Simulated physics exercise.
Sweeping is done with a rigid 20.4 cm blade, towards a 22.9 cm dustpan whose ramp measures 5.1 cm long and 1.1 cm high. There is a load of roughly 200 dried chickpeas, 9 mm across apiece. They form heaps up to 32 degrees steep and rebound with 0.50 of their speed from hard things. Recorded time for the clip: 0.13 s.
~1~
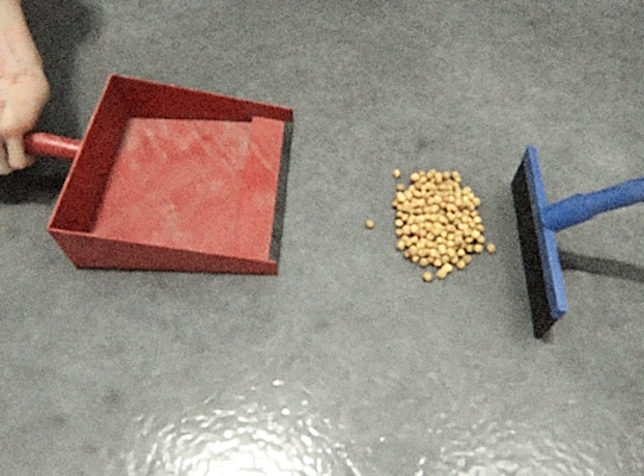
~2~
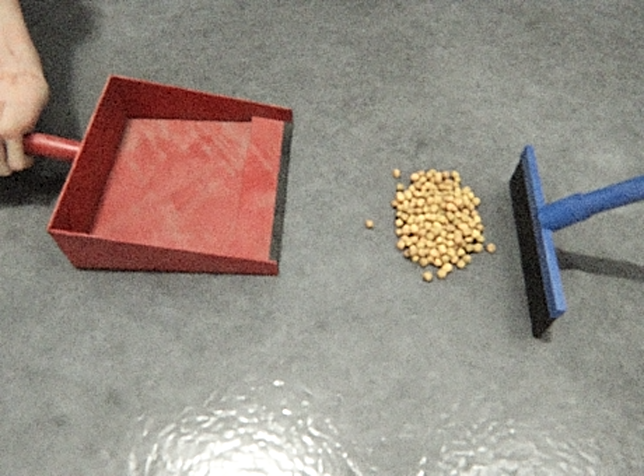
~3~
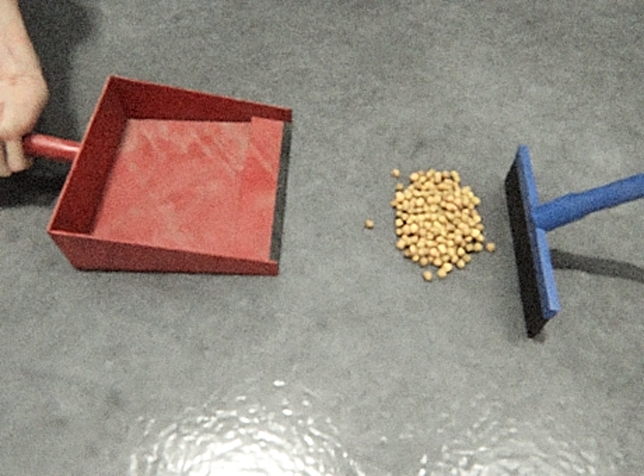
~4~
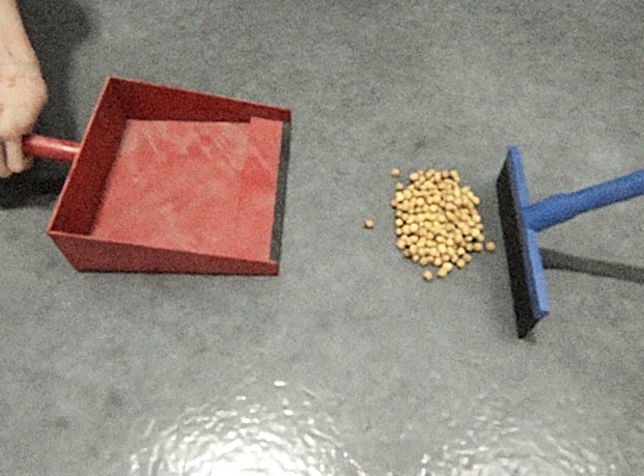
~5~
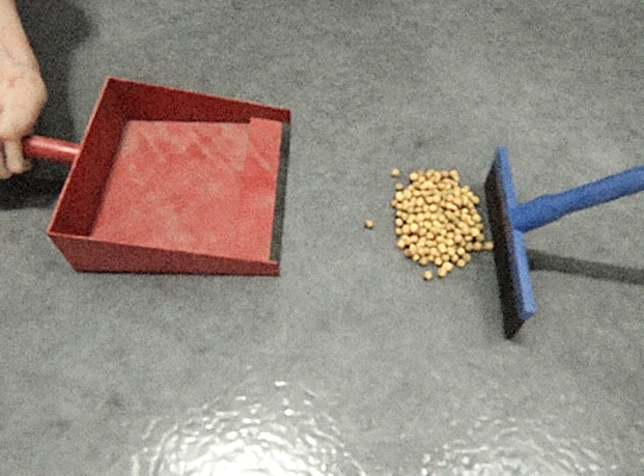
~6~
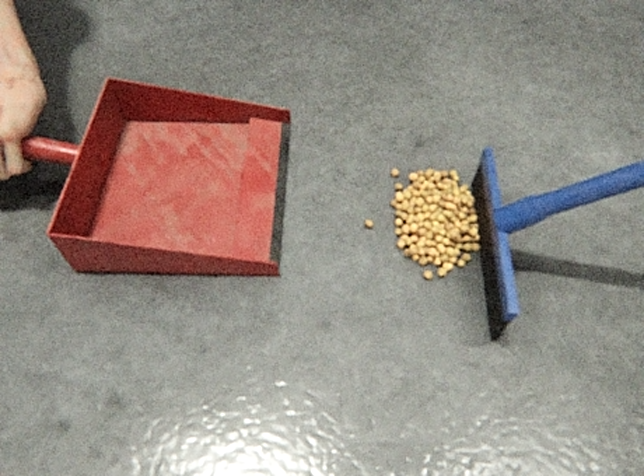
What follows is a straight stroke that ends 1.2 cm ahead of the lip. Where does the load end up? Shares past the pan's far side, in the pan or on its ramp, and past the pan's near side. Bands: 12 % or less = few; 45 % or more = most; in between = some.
Shares - far side: Few; pan: Some; near side: Some.
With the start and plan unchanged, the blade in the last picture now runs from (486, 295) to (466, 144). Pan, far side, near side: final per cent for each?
You'd see pan at 60, far at 5 and near at 10.
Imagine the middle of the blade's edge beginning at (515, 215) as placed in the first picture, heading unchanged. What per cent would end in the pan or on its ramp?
Some 55 per cent.
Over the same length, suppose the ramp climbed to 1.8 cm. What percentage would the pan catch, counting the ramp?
30 per cent.
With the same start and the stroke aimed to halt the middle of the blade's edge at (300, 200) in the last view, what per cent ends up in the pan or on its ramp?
Some 65 per cent.
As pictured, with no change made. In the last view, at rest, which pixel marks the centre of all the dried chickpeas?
In the last view, approximately (277, 223).
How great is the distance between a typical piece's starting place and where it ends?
Roughly 20 cm.
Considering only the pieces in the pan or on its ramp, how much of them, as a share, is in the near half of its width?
About 100 %.
Then, 0.19 s after the last picture, middle of the blade 12 cm from the lip; 0 % over the lip, far side 0 %, near side 5 %.
Then, 0.32 s after the last picture, middle of the blade 5 cm from the lip; 0 % over the lip, far side 0 %, near side 15 %.
Then, 0.58 s after the last picture, middle of the blade 2 cm from the lip; 35 % over the lip, far side 0 %, near side 15 %.
In the end, far side 0 %, pan 35 %, near side 15 %, in front of the lip or behind the blade 50 %.
